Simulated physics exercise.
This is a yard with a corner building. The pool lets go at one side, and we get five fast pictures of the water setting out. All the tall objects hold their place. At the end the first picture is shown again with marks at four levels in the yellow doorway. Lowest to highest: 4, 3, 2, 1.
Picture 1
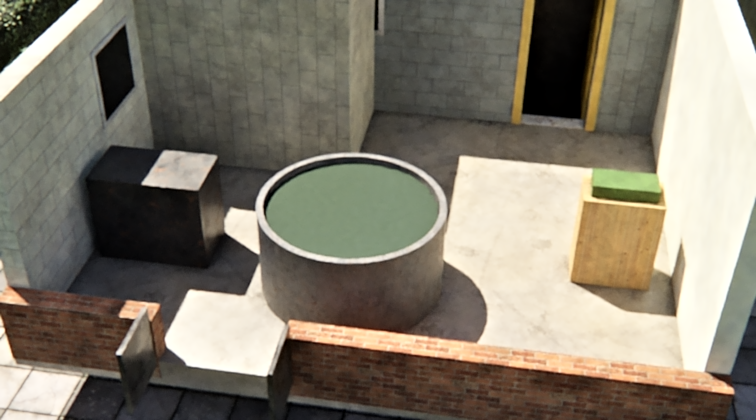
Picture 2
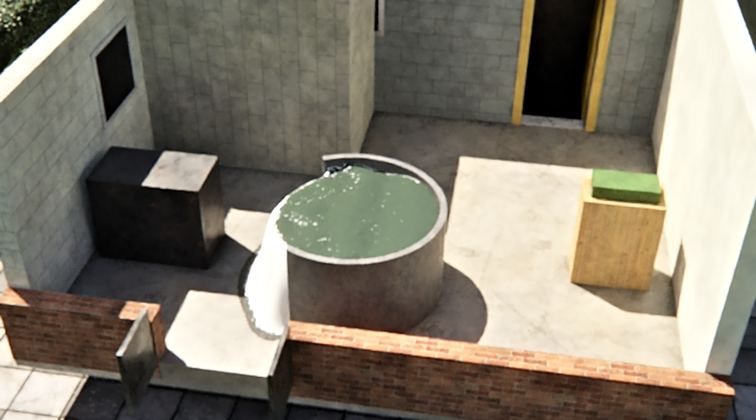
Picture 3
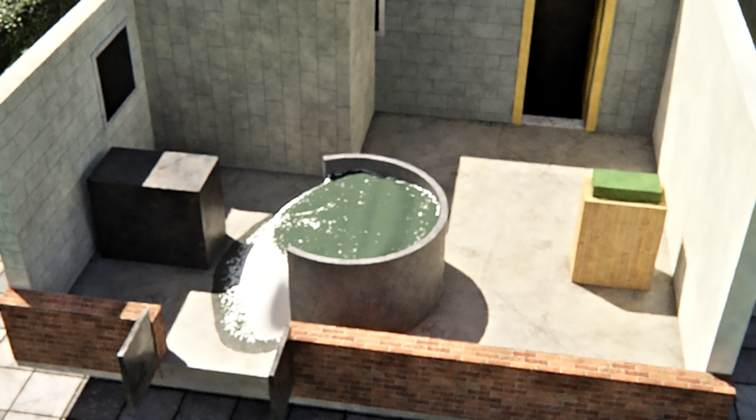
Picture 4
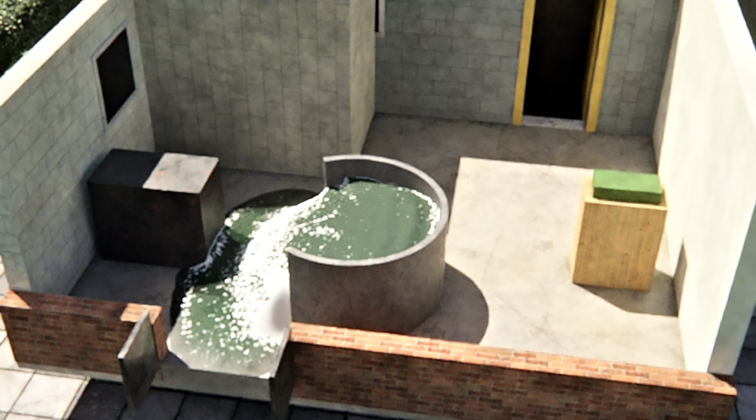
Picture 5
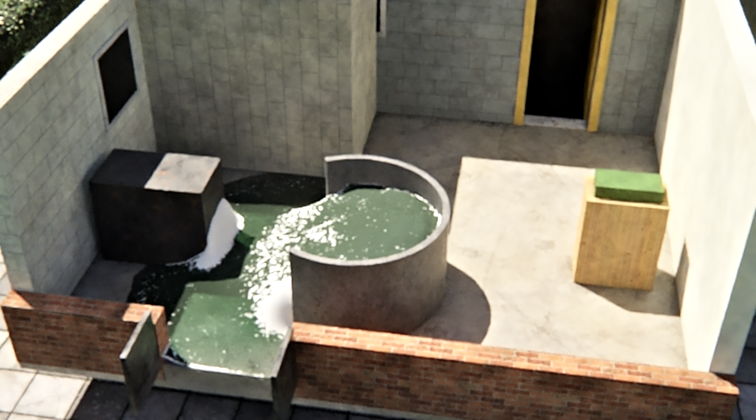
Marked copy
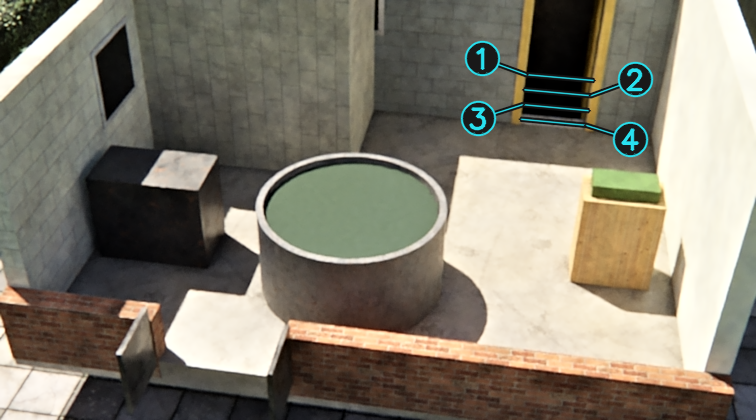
Green water pours from the round pool's left side and spreads across the yard floor.
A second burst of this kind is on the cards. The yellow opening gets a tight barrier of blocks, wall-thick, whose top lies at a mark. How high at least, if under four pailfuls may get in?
Go for 4.
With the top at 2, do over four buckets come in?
No, that is safe.
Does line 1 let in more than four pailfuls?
No.
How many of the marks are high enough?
All of them.
In cyan, 1 at (559, 77); 2 at (557, 92); 3 at (555, 107); 4 at (553, 122); from the bottom up 4, 3, 2, 1.
Choosing 1, nothing gets over.
Choosing 2, nothing gets over.
Choosing 3, nothing gets over.
Choosing 4, a splash gets over, under a bucket.
